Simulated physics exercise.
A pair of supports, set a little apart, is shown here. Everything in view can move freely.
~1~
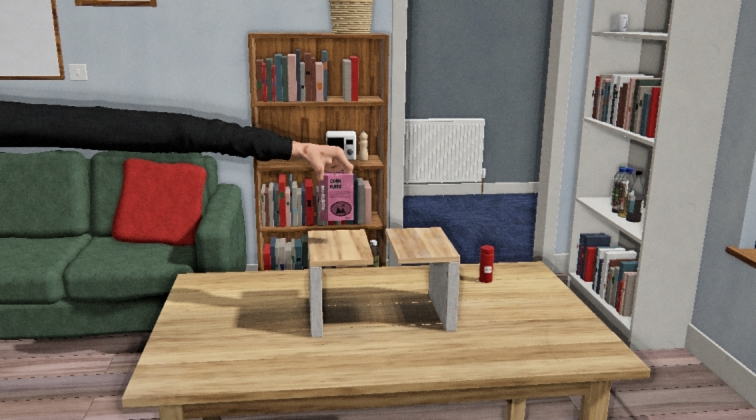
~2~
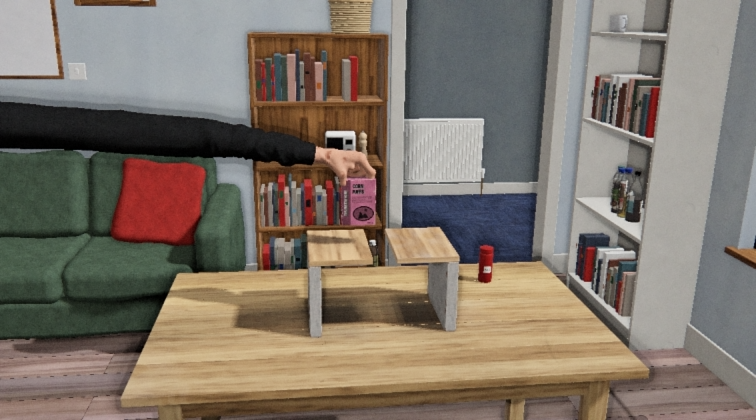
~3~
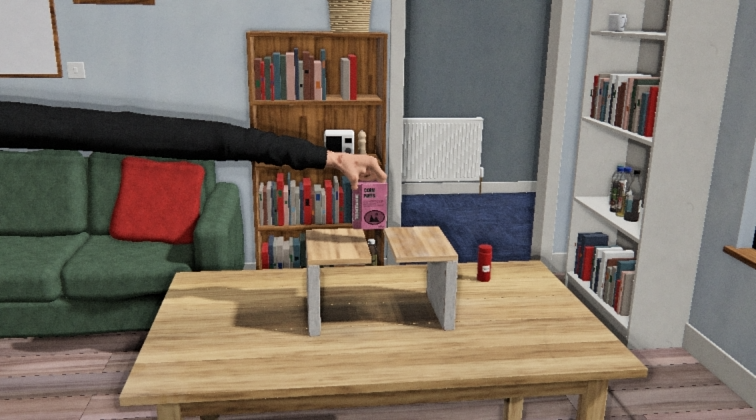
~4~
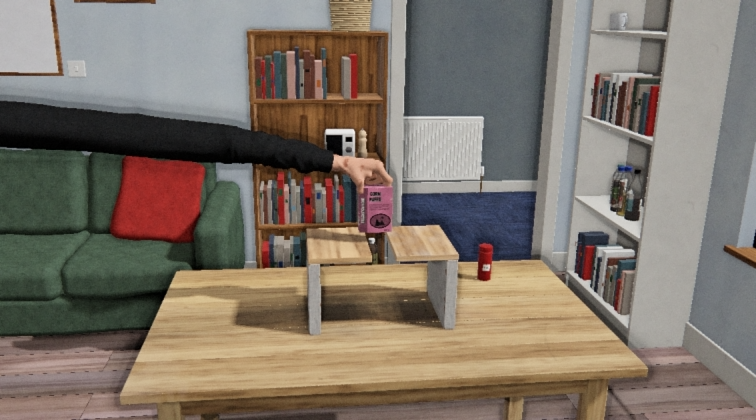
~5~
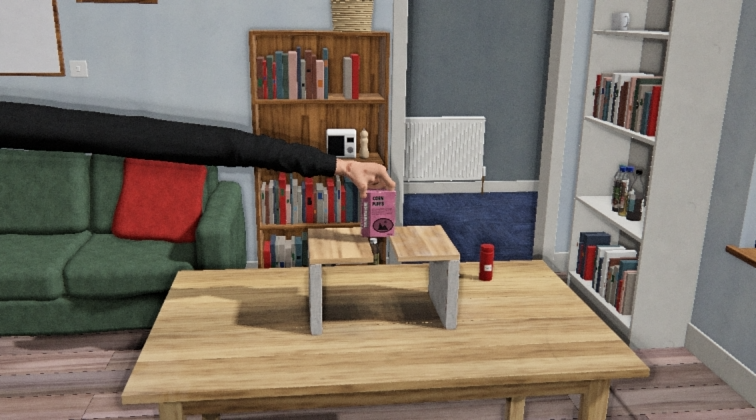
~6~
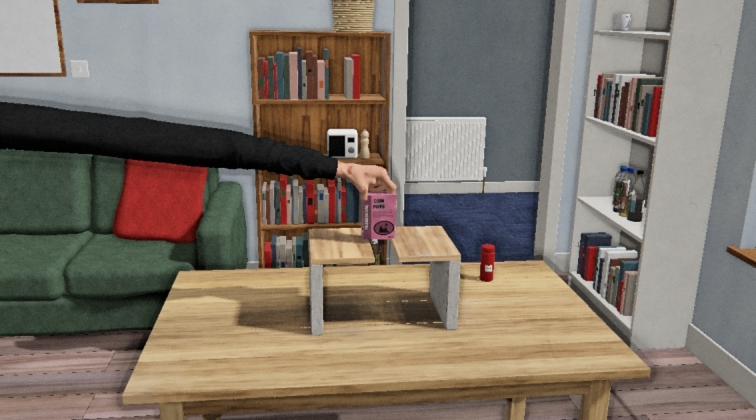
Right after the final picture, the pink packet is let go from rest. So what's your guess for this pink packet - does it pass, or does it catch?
It will be kept from falling.
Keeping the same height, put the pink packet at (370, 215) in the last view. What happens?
Well, it simply gets stuck.
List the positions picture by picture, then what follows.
In the first picture, being brought over the gap; pink packet (336, 196); red shaker (487, 264).
In the second picture, being brought over the gap; pink packet (358, 201); red shaker (486, 264).
In the third picture, being brought over the gap; pink packet (369, 205); red shaker (484, 263).
In the fourth picture, being brought over the gap; pink packet (375, 208); red shaker (485, 262).
In the fifth picture, being brought over the gap; pink packet (378, 213); red shaker (486, 263).
In the sixth picture, poised above the slot; pink packet (379, 215); red shaker (487, 263).
Then, 0.50 s past the last view, nothing moves.
Then, 1.60 s past the last view, pink packet resting near (379, 219).
Finally, both still in place. Final places as the last picture's camera would see them, pink packet near (379, 219). The packet stays on top.
